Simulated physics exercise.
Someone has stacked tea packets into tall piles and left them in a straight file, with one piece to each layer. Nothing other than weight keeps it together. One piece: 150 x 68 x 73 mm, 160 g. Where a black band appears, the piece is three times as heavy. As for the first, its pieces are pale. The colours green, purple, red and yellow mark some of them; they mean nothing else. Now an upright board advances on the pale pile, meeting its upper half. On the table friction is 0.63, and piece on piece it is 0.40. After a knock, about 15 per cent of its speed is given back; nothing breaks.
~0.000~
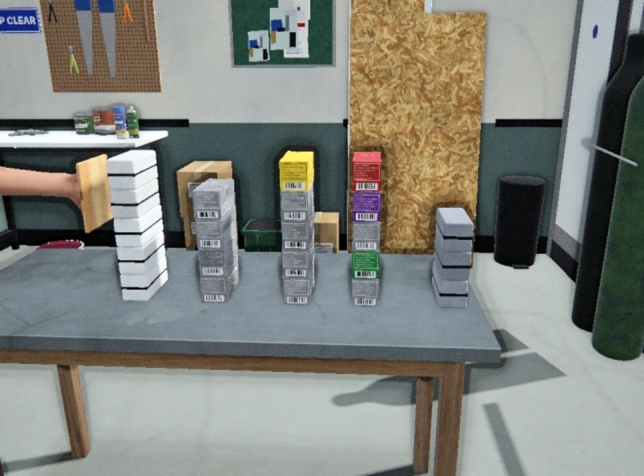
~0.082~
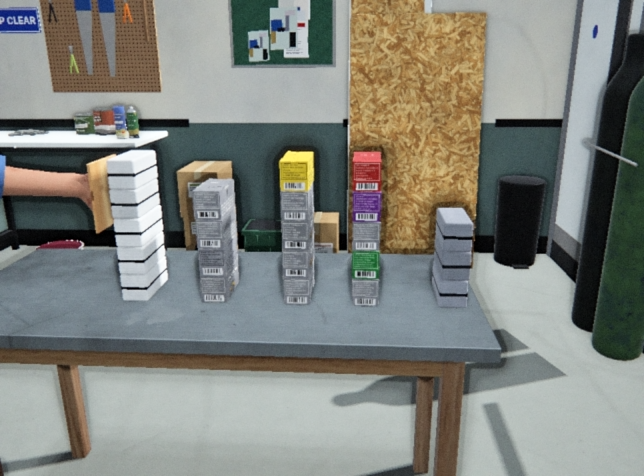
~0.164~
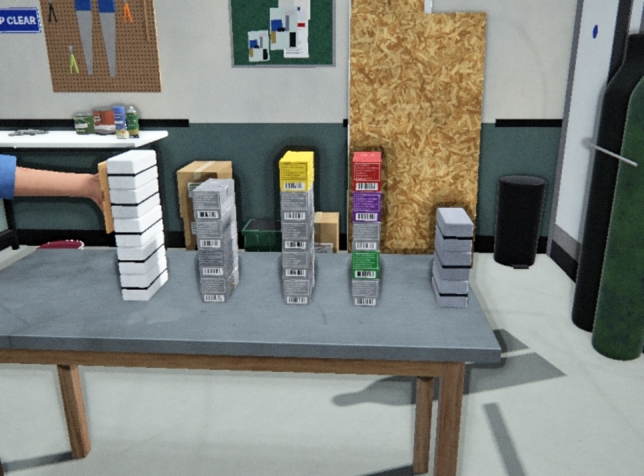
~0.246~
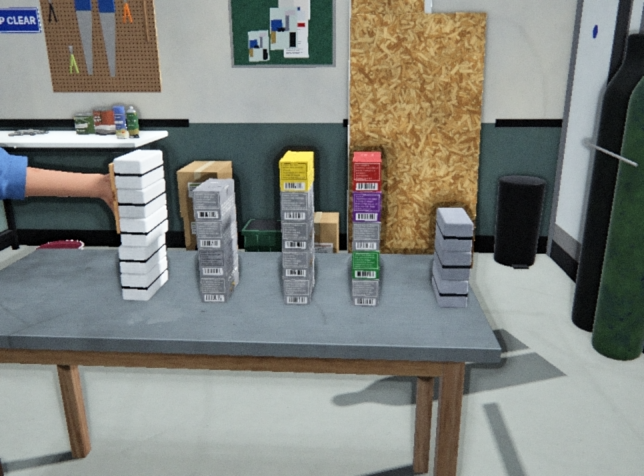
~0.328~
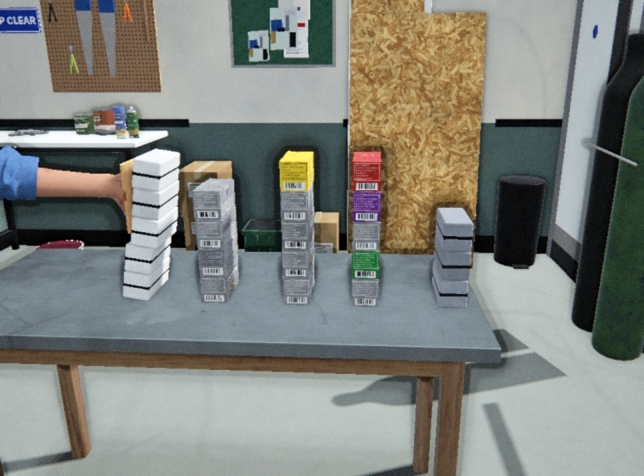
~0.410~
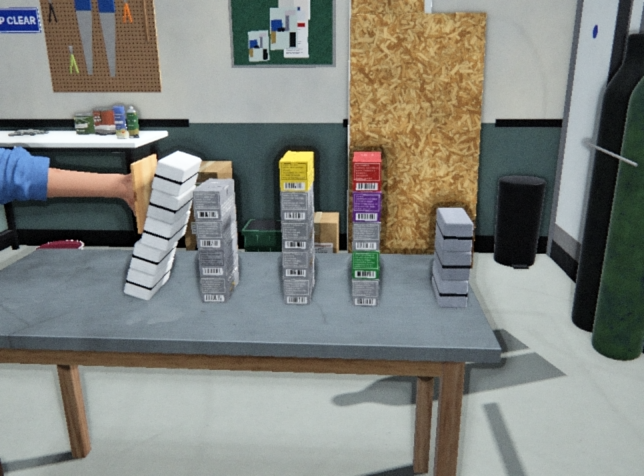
Hand pushing an upright wooden board rightward into the upper half of a tall white stack, which leans right toward grey stacks.
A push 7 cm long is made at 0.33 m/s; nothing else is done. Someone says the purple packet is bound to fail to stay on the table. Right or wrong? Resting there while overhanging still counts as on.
Right, it ends up down.
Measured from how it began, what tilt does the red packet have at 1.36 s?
Tilt from start: Approx. 40 degrees.
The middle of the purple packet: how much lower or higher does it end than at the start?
Net change: Some 96 cm lower.
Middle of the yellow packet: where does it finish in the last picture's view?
It ends up centred close to (445, 238).
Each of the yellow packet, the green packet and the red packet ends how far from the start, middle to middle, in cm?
Here yellow ends up 40 centimetres away, green 14 centimetres and red 34 centimetres.
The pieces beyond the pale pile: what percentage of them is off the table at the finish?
Roughly 25 percent.
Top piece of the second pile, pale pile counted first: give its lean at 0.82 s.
It leans around 10°.
After 0.60 s, 5 of the pale pile down; none of the 17 other packets off the table, 4 disturbed; purple packet unmoved.
After 0.82 s, 5 of the pale pile down; none of the 17 other packets off the table, 14 disturbed; purple packet 5° from how it stood; yellow packet 19° from how it stood, 53 mm lower.
After 1.36 s, 5 of the pale pile down; none of the 17 other packets off the table, 17 disturbed; purple packet 15° from how it stood, 8 cm lower; green packet on its side.
After 1.84 s, 5 of the pale pile down; 4 of the 17 other packets off the table; purple packet on its side; yellow packet on its side.
In the end (2.3 s), 5 of the pale pile down; 4 of the 17 other packets off the table; purple packet upside down; yellow packet on its side; green packet on its side. From the last view, middles, yellow packet near (445, 238).
